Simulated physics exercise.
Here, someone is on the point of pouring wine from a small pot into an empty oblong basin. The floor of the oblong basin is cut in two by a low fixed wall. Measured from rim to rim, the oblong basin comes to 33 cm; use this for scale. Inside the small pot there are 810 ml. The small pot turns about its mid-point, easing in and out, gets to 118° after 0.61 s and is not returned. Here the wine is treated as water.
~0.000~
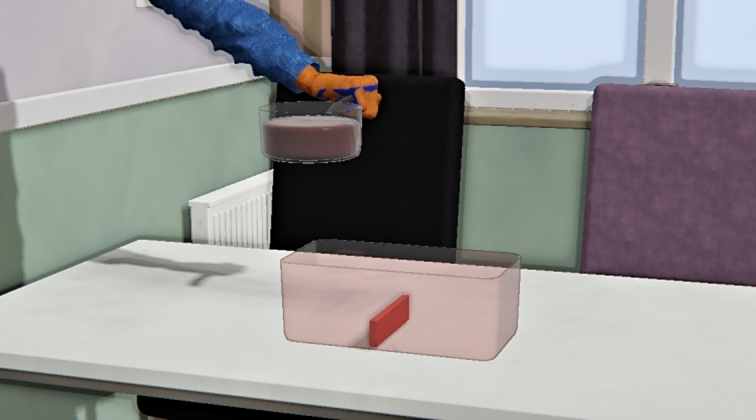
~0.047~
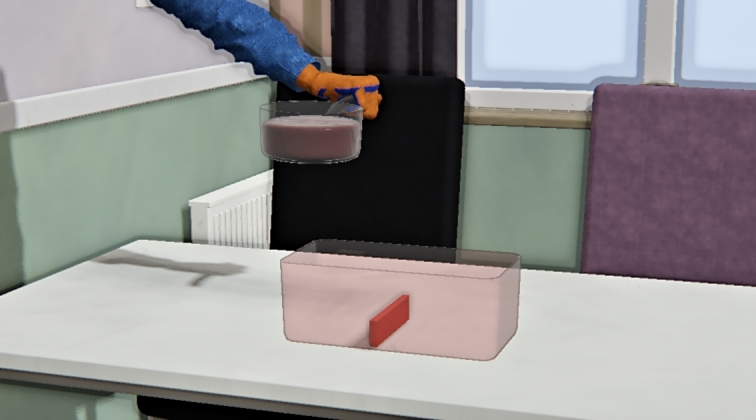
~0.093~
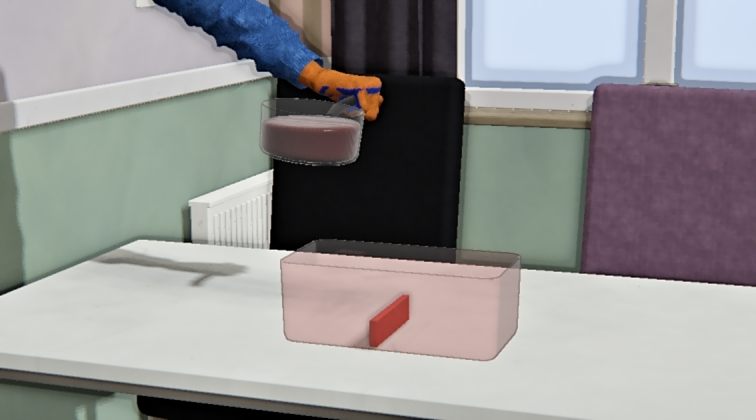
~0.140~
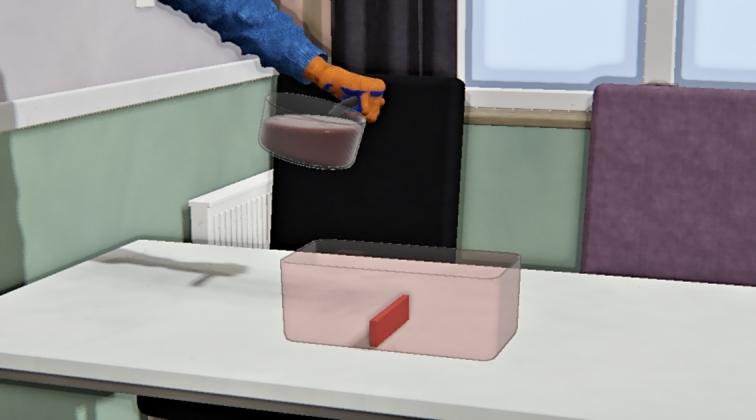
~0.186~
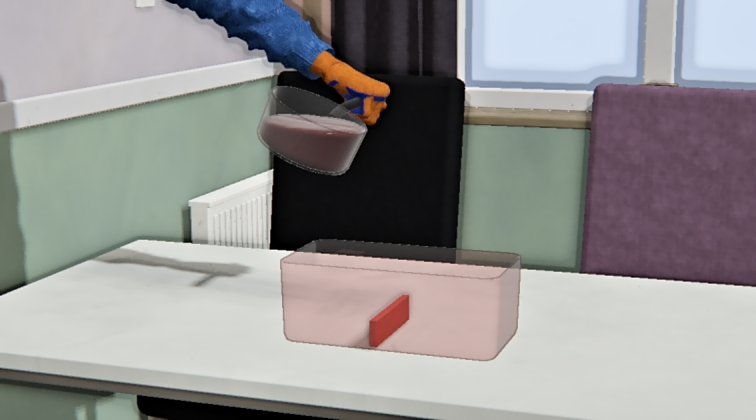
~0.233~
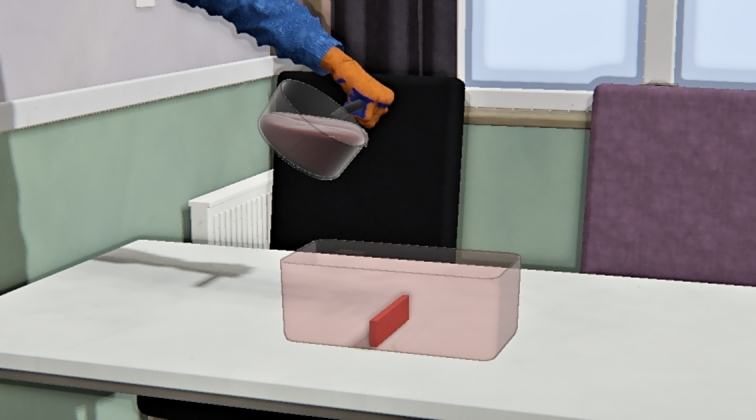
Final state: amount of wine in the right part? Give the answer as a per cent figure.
Approximately 50 %.
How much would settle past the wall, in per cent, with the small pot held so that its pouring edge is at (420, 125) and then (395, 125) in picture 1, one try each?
Respectively 80 and 75 %.
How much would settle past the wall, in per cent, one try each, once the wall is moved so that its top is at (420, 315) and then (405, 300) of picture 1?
The first try gives 20 percent and the second 20 percent.
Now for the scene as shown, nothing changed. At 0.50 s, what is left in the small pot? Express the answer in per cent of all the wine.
I'd estimate some 14 % remains.
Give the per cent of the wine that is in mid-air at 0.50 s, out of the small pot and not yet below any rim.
It comes to roughly 56 per cent.
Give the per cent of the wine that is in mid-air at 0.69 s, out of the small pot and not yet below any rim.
In-air share: About 6 %.
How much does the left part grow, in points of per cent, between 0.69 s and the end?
I'd say near 3 percent.
By 0.50 s the tilt is 108° and 14 per cent is still to pour, 4 is left of the wall and 26 right of it.
By 0.69 s the tilt is 118° and 1 per cent is still to pour, 44 is left of the wall and 49 right of it.
By 0.89 s the tilt is 118° and 0 per cent is still to pour, 46 is left of the wall and 49 right of it.
By 1.11 s the tilt is 118° and 0 per cent is still to pour, 46 is left of the wall and 50 right of it.
At rest 46 per cent lies left of the wall, 50 right of it and 4 outside.
